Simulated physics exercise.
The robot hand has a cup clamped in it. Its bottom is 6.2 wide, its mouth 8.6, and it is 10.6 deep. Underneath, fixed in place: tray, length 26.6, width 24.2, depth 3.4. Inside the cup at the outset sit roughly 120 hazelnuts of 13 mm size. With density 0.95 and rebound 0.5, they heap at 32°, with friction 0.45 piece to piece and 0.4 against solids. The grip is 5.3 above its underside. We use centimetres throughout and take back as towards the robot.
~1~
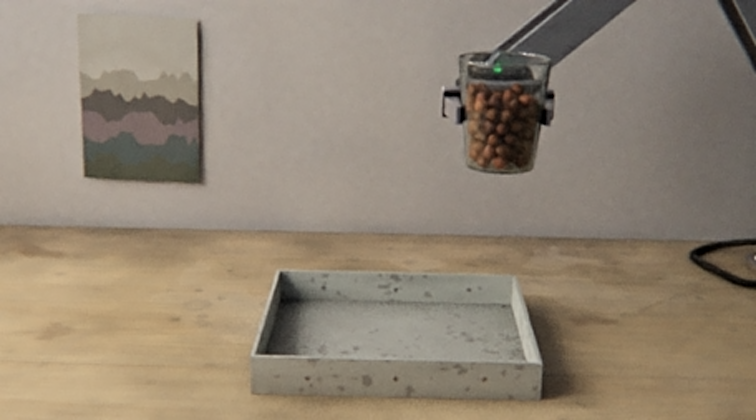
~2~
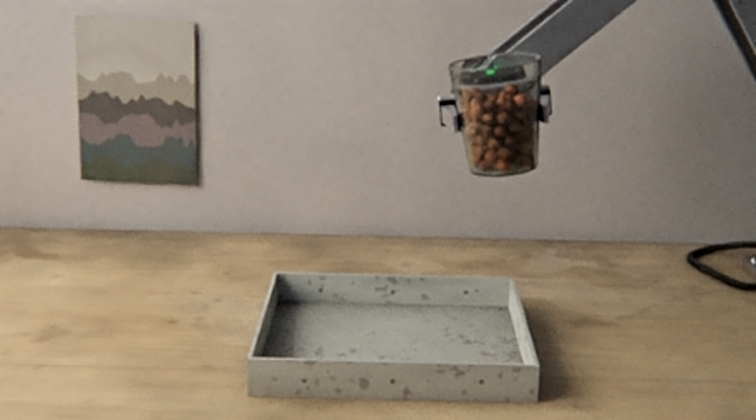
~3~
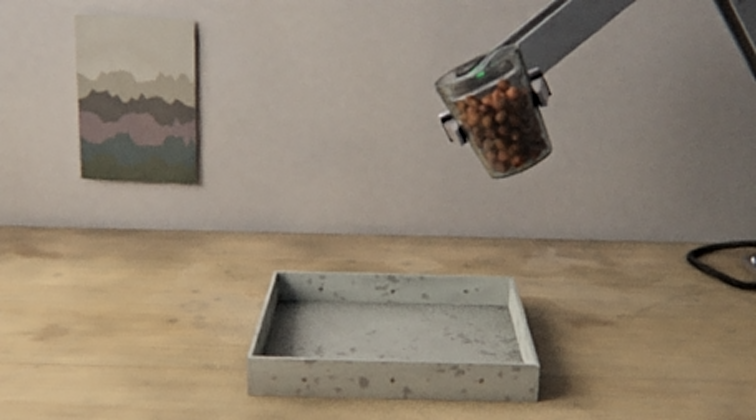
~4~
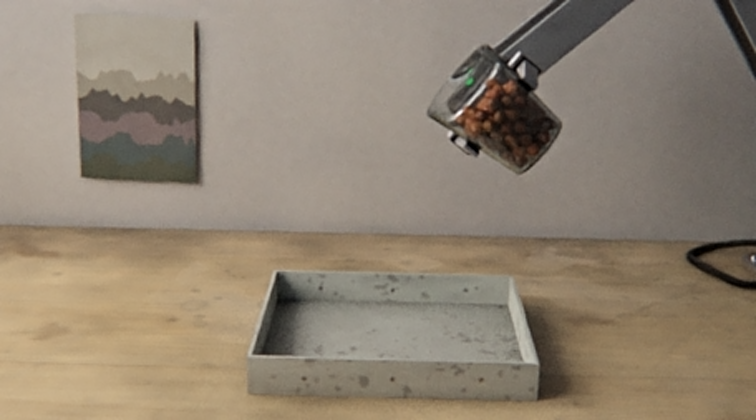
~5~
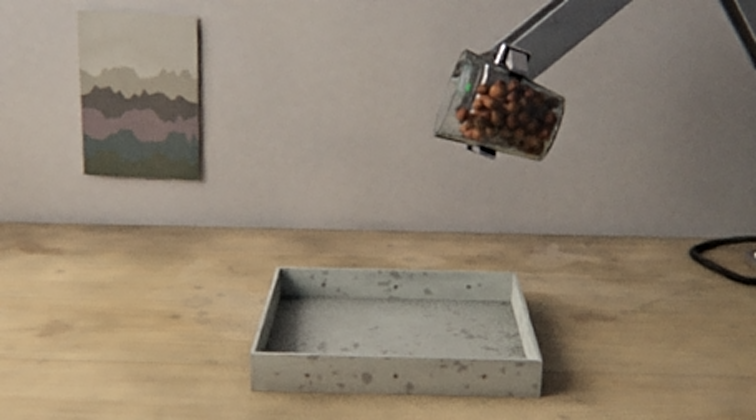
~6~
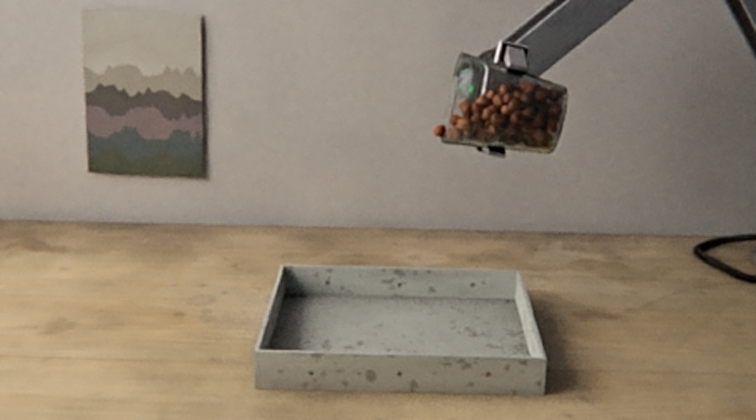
At the start, a robot arm holds a clear cup of hazelnuts upright above an empty, speckled gray tray on a wooden table. The arm tilts the cup leftward, steadily further until it lies nearly on its side. The hazelnuts shift toward the mouth, and one appears at its rim.
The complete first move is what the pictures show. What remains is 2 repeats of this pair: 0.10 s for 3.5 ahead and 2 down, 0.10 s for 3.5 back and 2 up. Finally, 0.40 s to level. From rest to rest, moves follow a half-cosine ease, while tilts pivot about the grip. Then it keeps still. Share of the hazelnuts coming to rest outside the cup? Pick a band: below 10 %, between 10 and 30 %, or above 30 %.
The share falls above 30 %.
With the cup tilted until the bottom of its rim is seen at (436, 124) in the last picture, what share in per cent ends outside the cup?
Roughly 15 per cent.
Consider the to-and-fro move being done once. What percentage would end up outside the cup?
Probably about 30 in a hundred.
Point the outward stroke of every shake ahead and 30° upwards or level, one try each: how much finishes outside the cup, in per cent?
You'd get about 85 per cent with the first setting and about 70 per cent with the second.
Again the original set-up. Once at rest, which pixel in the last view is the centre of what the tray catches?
I'd put it at roughly (336, 325).
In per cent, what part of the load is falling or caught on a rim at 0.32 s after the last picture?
Estimated fraction: Near 18 %.
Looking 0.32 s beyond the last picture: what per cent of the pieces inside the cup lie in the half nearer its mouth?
Around 55 per cent of it.
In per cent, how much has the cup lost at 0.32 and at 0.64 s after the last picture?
First it's 25 percent, and after that 45 percent.
Then, 0.32 s on, tilted 79° forward, highest piece 24 above the table; 90 in the cup, 6 in the tray, 21 in flight or on a rim.
Then, 0.64 s on, tilted 27° forward, highest piece 28 above the table; 66 in the cup, 49 in the tray, 1 on the table or floor, 1 in flight or on a rim.
Then, 1.00 s on, level, highest piece 26 above the table; 66 in the cup, 50 in the tray, 1 on the table or floor.
Then, 2.05 s on, level, highest piece 26 above the table; 66 in the cup, 50 in the tray, 1 on the table or floor.
In the end, 66 in the cup, 50 in the tray, 1 on the table or floor. That is 44 % outside the cup.
